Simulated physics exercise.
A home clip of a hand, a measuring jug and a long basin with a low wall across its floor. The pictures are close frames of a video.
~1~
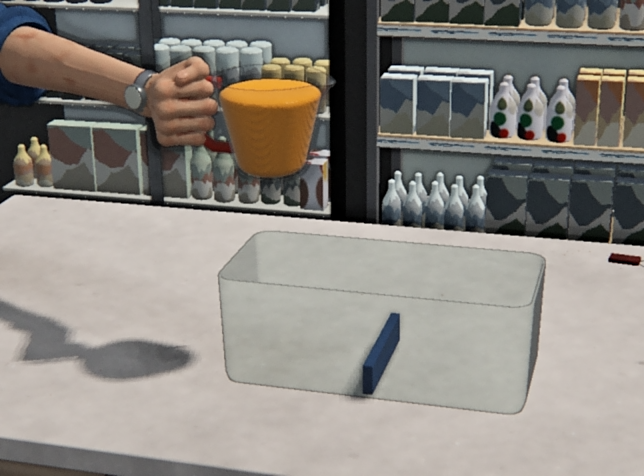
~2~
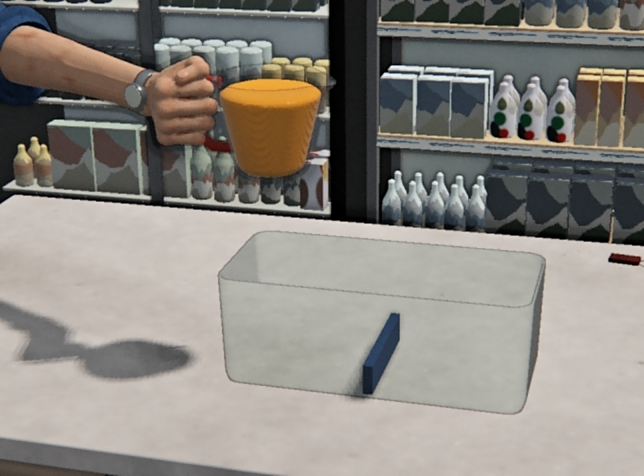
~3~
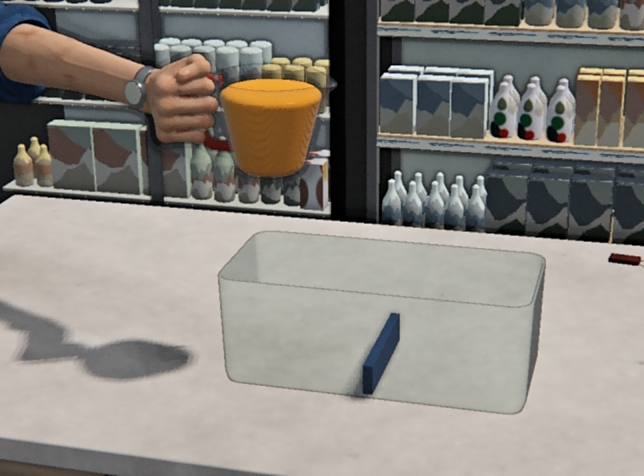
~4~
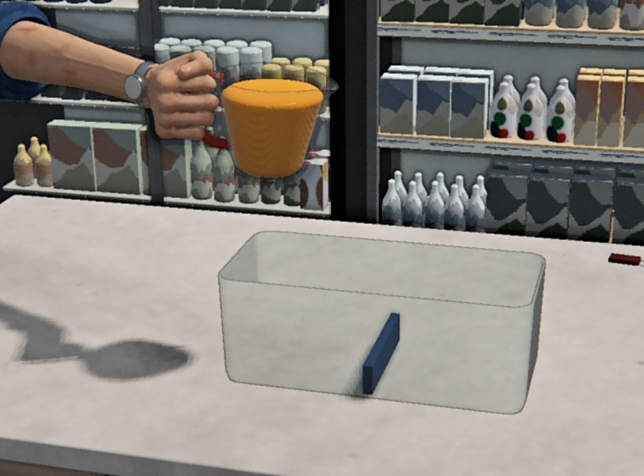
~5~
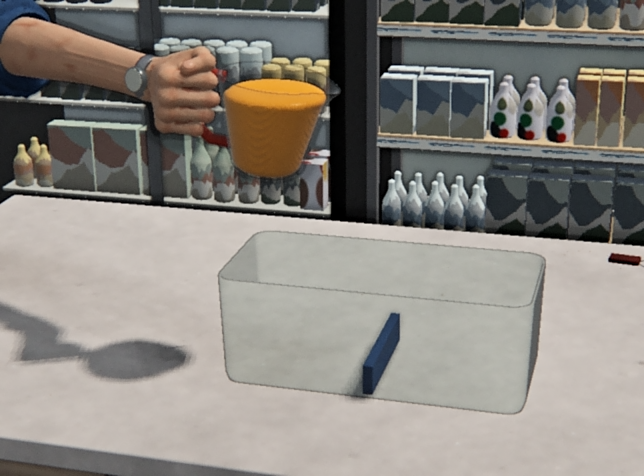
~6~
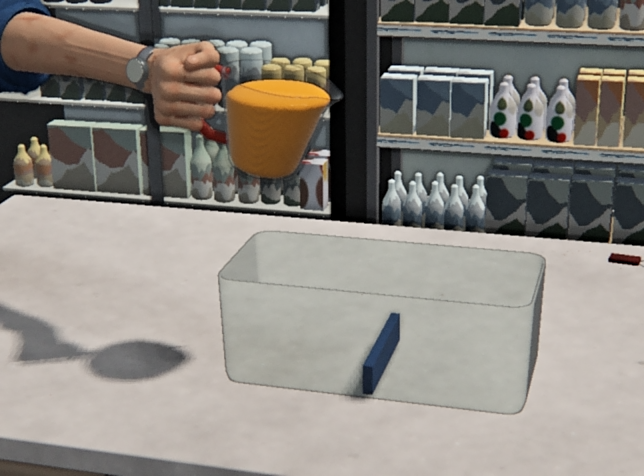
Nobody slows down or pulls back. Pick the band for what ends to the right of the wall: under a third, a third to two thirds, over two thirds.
In the end over two thirds is right of the wall.
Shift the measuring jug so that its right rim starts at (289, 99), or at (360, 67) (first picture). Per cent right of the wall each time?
About 10 and 95 per cent.
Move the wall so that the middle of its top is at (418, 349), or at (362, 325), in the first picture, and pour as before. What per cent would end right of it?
Near 25 % and 95 %.
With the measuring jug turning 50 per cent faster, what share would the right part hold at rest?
Roughly 80 in a hundred.
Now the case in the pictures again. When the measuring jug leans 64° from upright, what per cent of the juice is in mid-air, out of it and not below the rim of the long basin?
About 25 per cent.
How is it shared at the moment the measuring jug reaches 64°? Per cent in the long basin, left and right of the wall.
The left part 0 per cent, the right part 5.
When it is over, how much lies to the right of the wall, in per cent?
Close to 80 per cent.
A moment on, the measuring jug is tipped part way and 69 per cent is still to pour, 0 is left of the wall and 6 right of it.
Next, the measuring jug is tipped on its side and 17 per cent is still to pour, 5 is left of the wall and 58 right of it.
Then the measuring jug is tipped on its side and 1 per cent is still to pour, 16 is left of the wall and 81 right of it.
Later the measuring jug is tipped on its side and 0 per cent is still to pour, 19 is left of the wall and 80 right of it.
In the end 19 per cent lies left of the wall, 80 right of it and 1 outside.
